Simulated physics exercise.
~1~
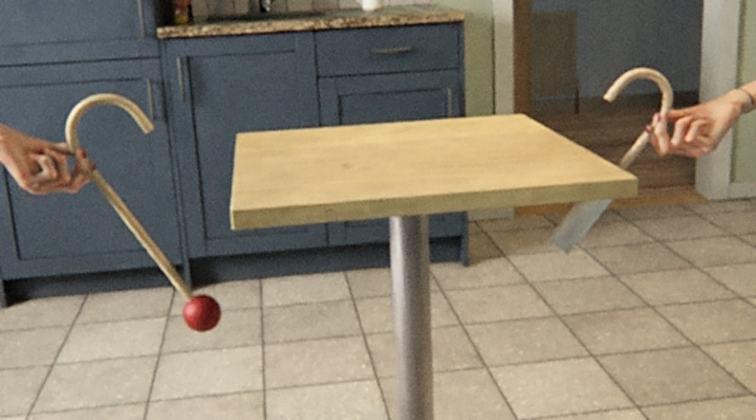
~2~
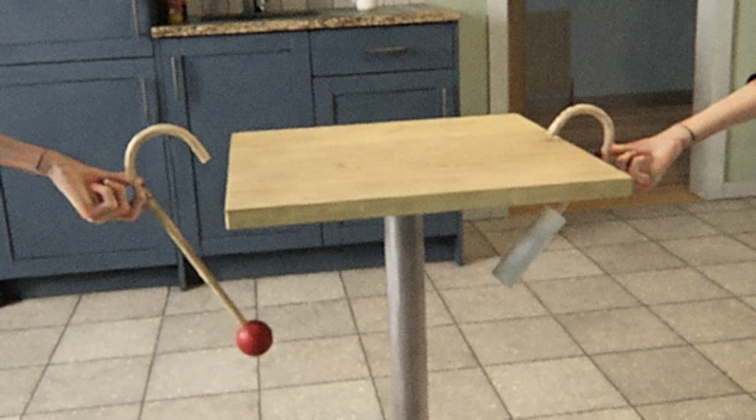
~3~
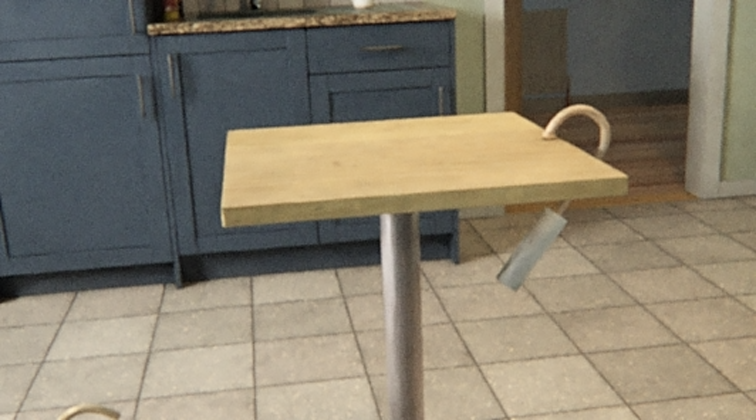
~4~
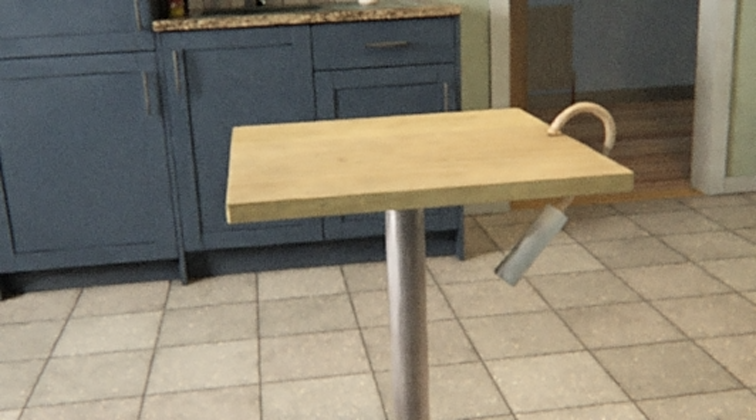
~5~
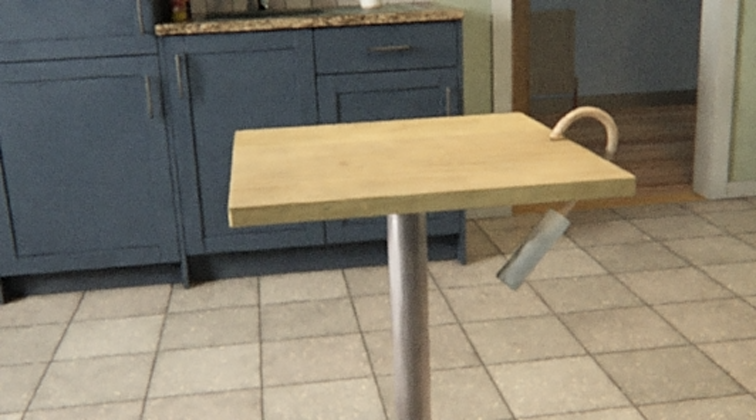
In a kitchen, hands release two hooked canes; the left drops, the right hangs from the table.
